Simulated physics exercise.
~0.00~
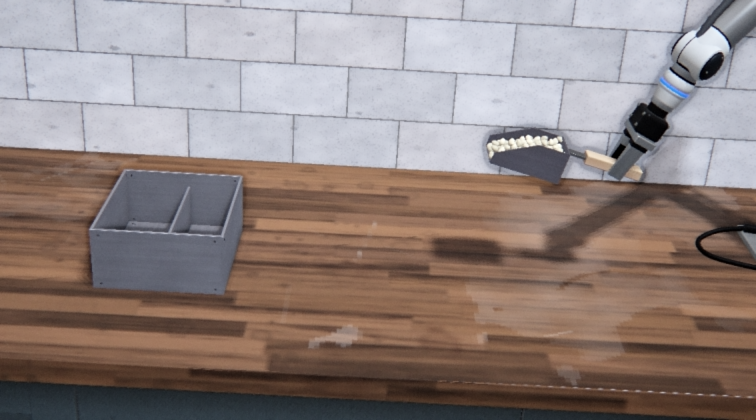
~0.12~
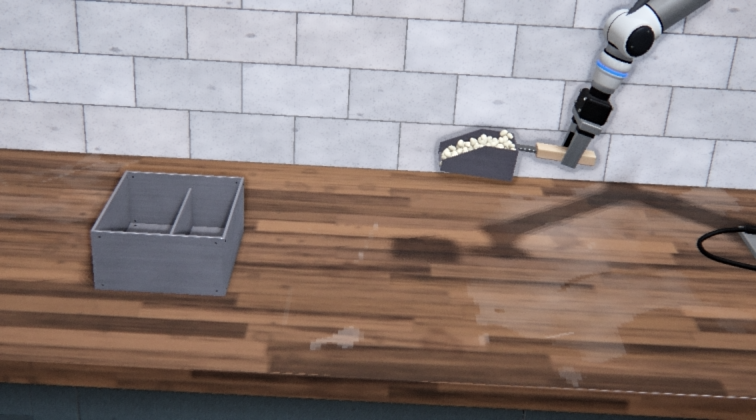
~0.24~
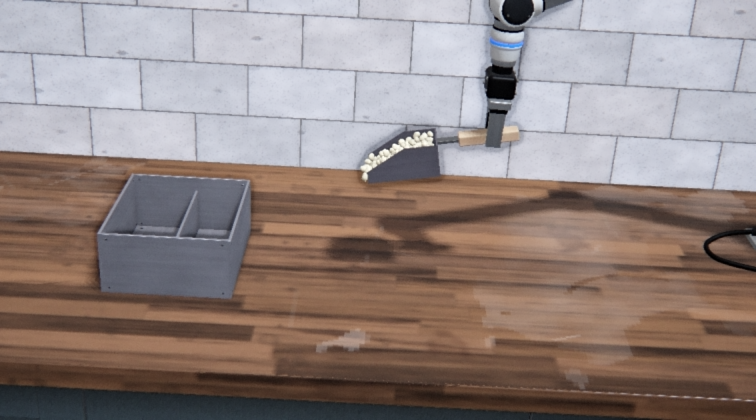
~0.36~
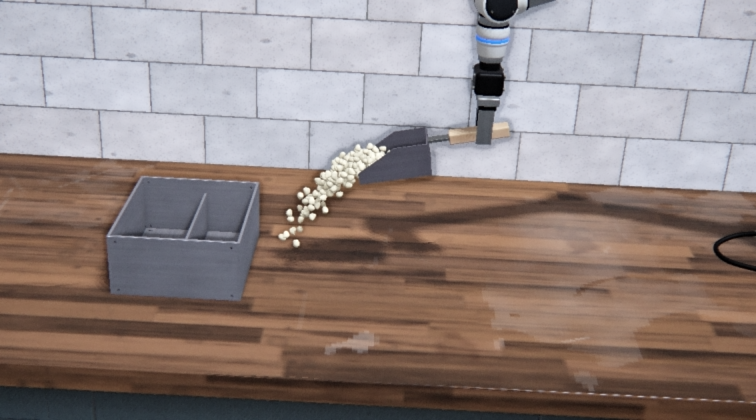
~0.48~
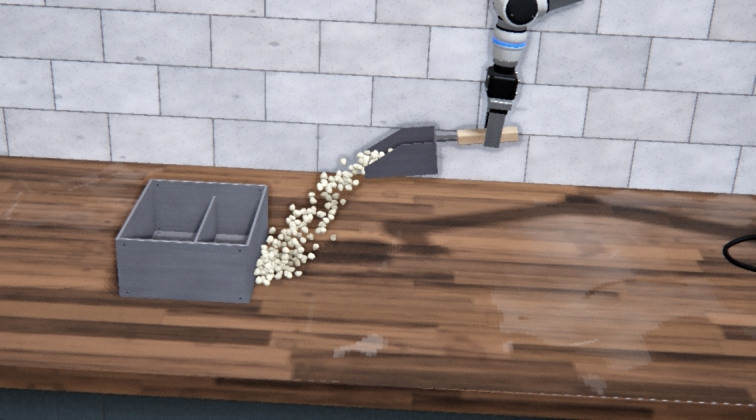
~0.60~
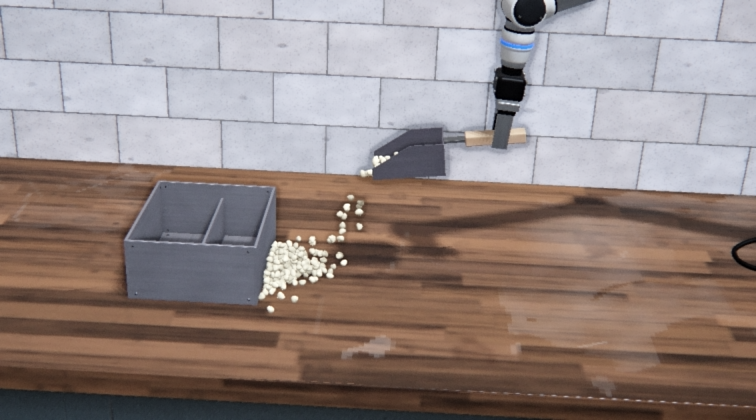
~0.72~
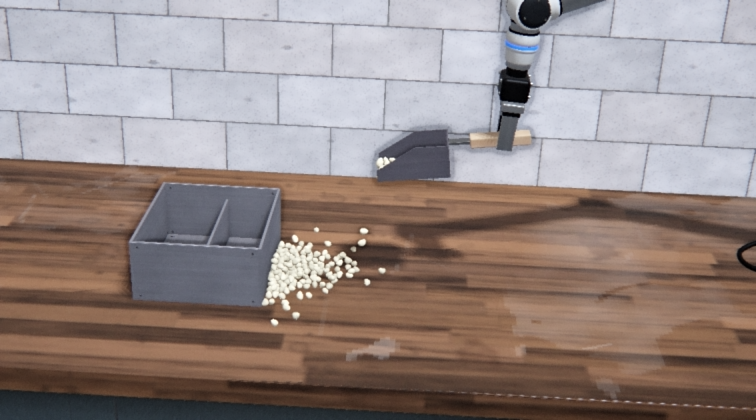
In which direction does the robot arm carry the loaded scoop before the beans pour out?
The robot arm carries the scoop to the left, towards the grey divided bin.
